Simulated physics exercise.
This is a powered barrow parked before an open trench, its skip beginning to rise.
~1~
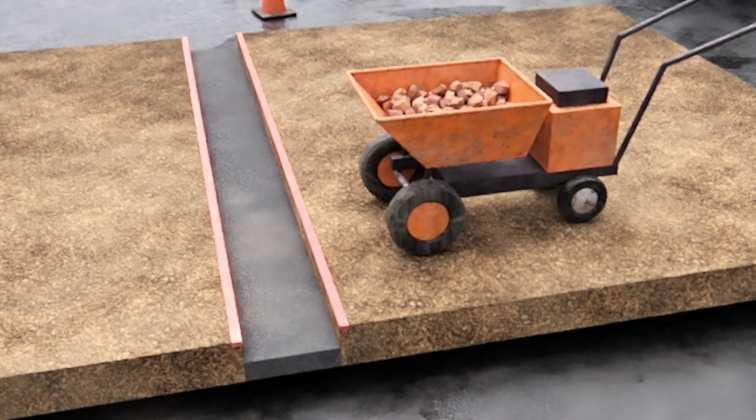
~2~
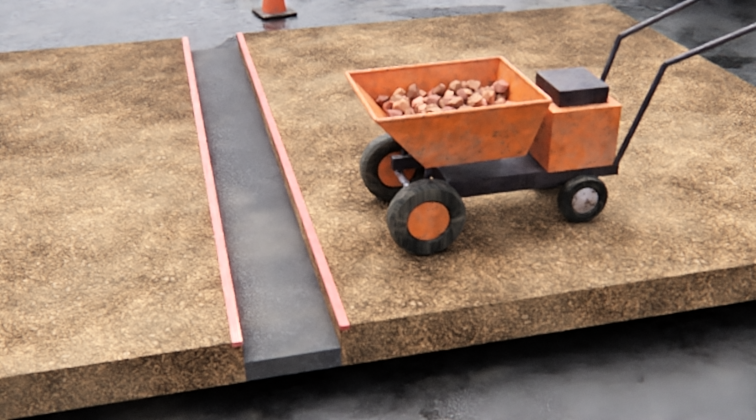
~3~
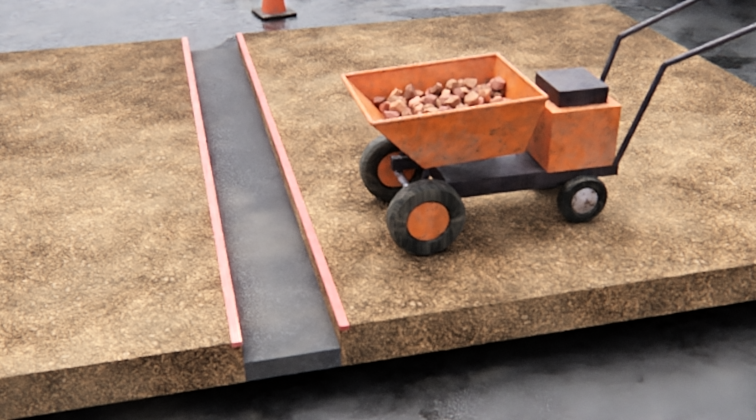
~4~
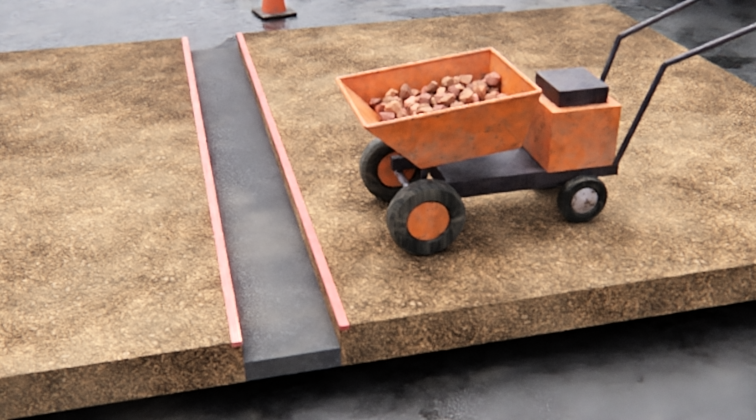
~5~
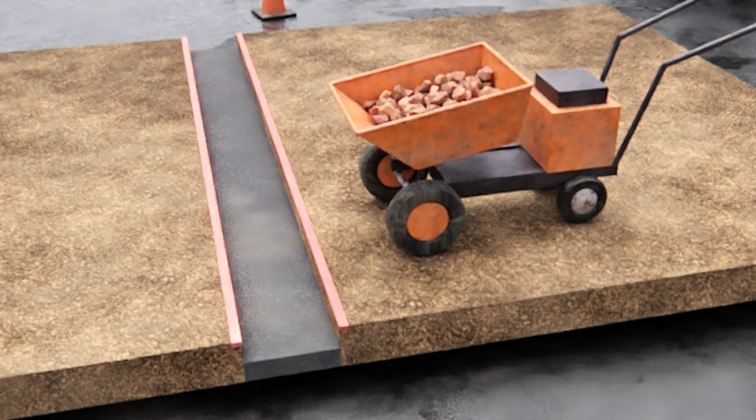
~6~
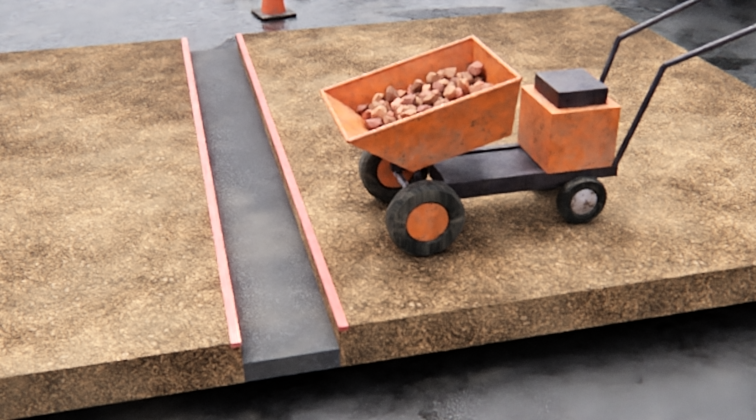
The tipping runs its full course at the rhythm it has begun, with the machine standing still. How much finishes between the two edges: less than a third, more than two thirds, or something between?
Between the edges lies more than two thirds of the load.
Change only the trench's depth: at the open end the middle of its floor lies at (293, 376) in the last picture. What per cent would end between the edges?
Roughly 100 in a hundred.
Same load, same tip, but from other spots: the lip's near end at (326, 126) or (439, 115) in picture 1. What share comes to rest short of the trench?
The first gives 0 %, the second 20 %.
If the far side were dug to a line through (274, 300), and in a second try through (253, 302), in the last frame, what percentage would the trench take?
In turn 50 and 70 in a hundred.
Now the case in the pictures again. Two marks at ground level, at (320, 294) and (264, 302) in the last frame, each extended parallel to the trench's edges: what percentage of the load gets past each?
First some 80, then 30 per cent.
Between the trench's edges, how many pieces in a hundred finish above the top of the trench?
Close to 15 per cent.
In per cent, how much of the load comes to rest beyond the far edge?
Some 0 per cent.
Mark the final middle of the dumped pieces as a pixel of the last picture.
Near (265, 253).
Just after the last frame, skip tipped steeply; every one in the skip.
A moment on, skip tipped right over; the larger part in the skip; roughly a quarter in or heaped over the trench.
Further on, skip tipped right over; roughly a quarter in the skip; the larger part in or heaped over the trench; just a few beyond it.
When it is over, skip tipped right over; roughly a quarter in the skip; the larger part in or heaped over the trench; not one beyond it.
